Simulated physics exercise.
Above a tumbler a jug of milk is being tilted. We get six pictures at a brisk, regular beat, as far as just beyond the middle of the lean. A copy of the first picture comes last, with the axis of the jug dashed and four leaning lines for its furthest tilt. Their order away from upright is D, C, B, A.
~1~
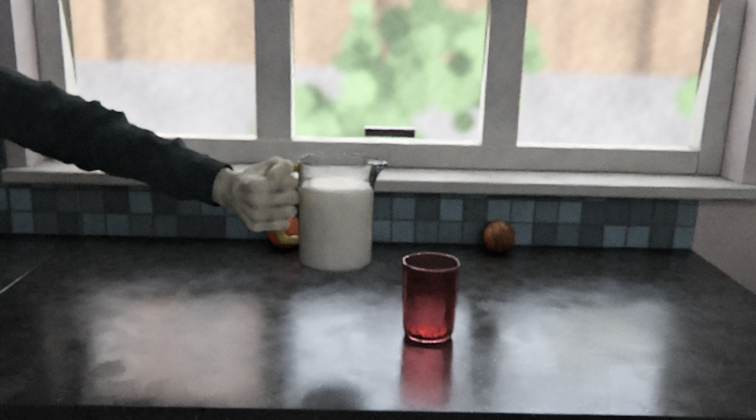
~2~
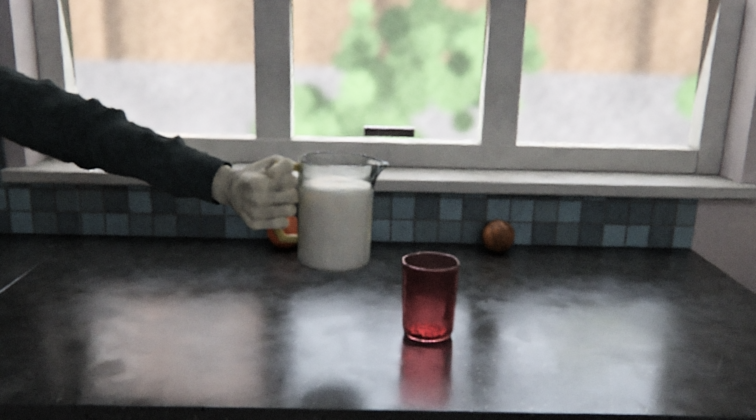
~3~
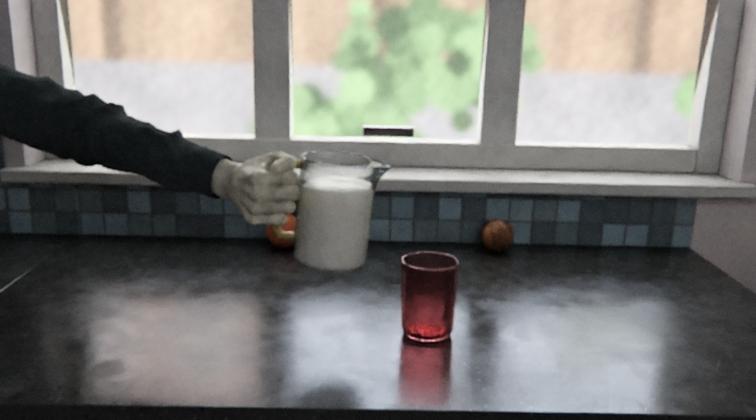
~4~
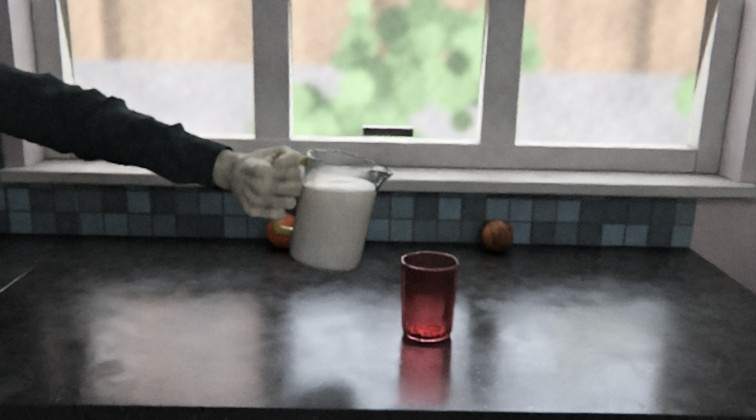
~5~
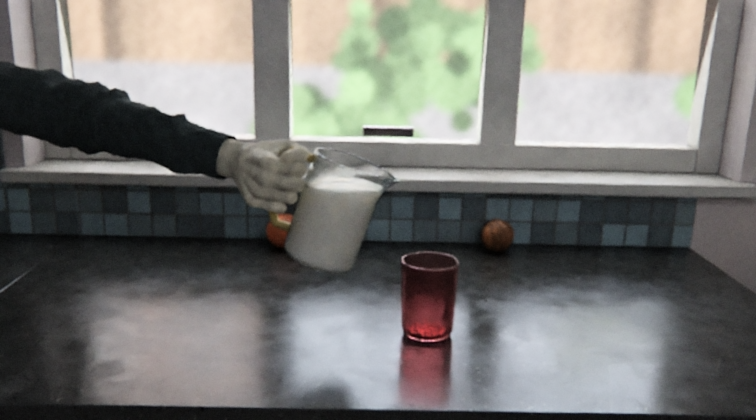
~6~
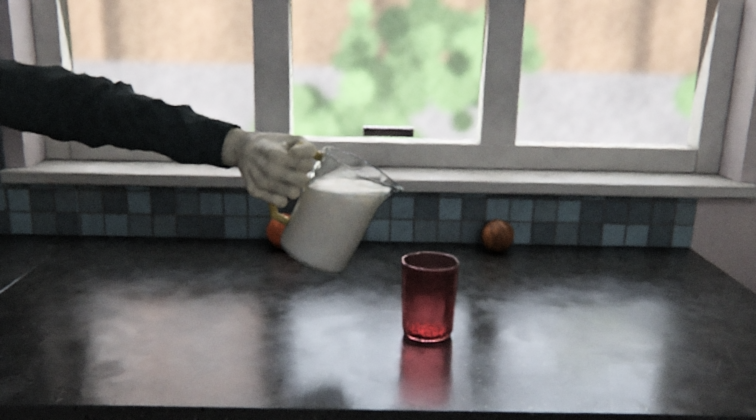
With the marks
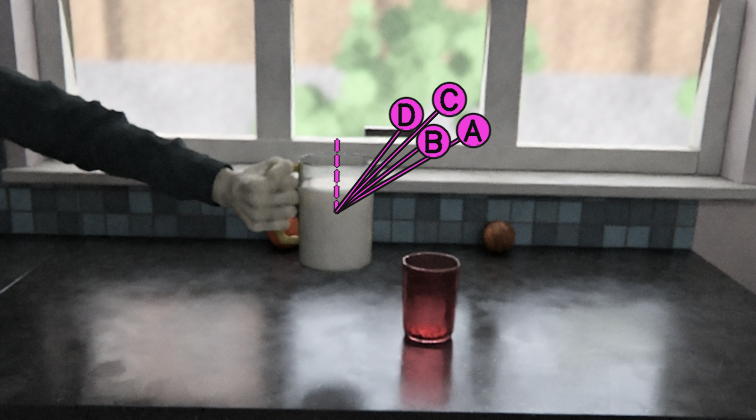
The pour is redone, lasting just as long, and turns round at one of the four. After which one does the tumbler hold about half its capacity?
Tilt A.
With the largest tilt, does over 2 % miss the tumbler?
No, it does not.
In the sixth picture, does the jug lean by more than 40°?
No.
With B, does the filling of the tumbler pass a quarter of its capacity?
Yes.
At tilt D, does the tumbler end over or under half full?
Under half.
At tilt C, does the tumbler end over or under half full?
Under half.
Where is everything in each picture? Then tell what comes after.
In the first frame, upright, lip at (386, 163); rim of the tumbler round (431, 261); nothing has left yet.
In the second frame, upright, lip at (387, 164); nothing has left yet.
In the third frame, tipped about 5°, lip at (389, 167); nothing has left yet.
In the fourth frame, tipped about 11°, lip at (393, 173); nothing has left yet.
In the fifth frame, tipped about 18°, lip at (398, 180); nothing has left yet.
In the sixth frame, tipped about 26°, lip at (401, 189); nothing has left yet.
On the marked copy, A at (458, 139); B at (417, 149); C at (437, 111); D at (399, 131).
With A, the tumbler ends with about 49 % of what it can hold.
With B, the tumbler ends with about 31 % of what it can hold.
With C, the tumbler ends with about 17 % of what it can hold.
With D, the tumbler ends with about 7 % of what it can hold.
